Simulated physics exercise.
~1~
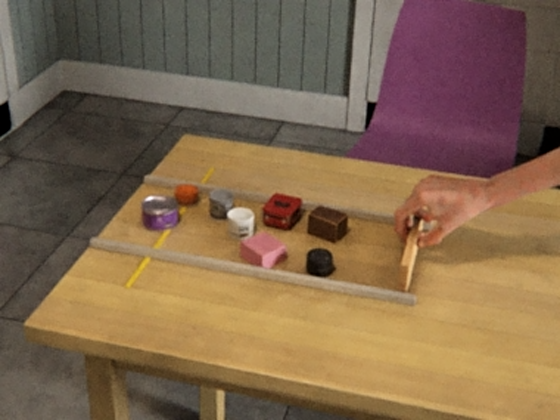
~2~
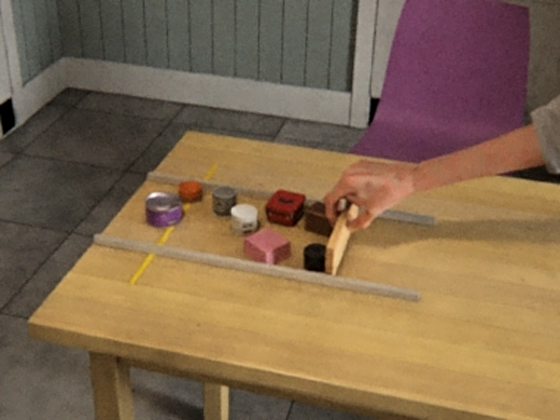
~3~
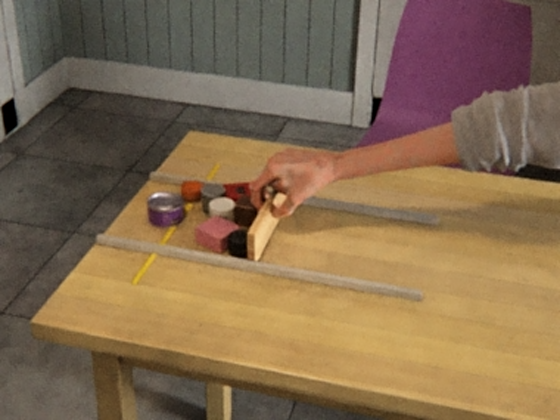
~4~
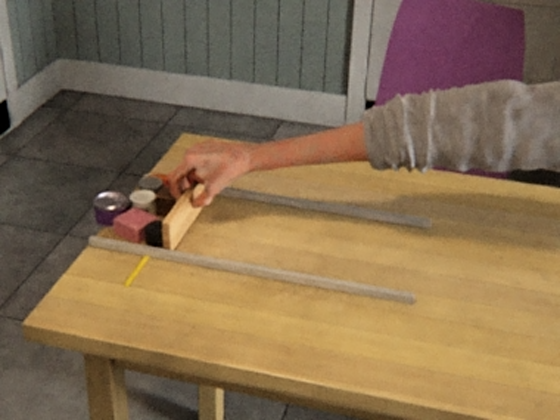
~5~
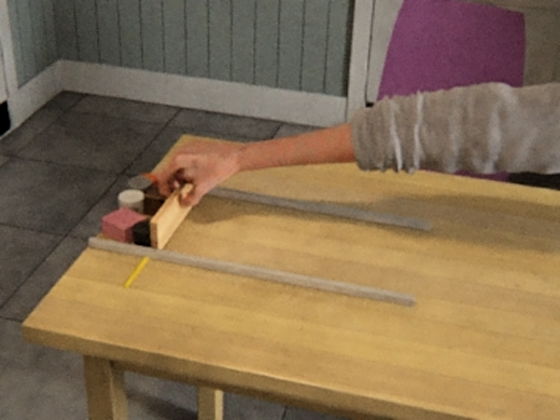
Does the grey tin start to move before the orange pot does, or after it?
The grey tin starts to move before the orange pot, which is still at rest when the grey tin first shifts.
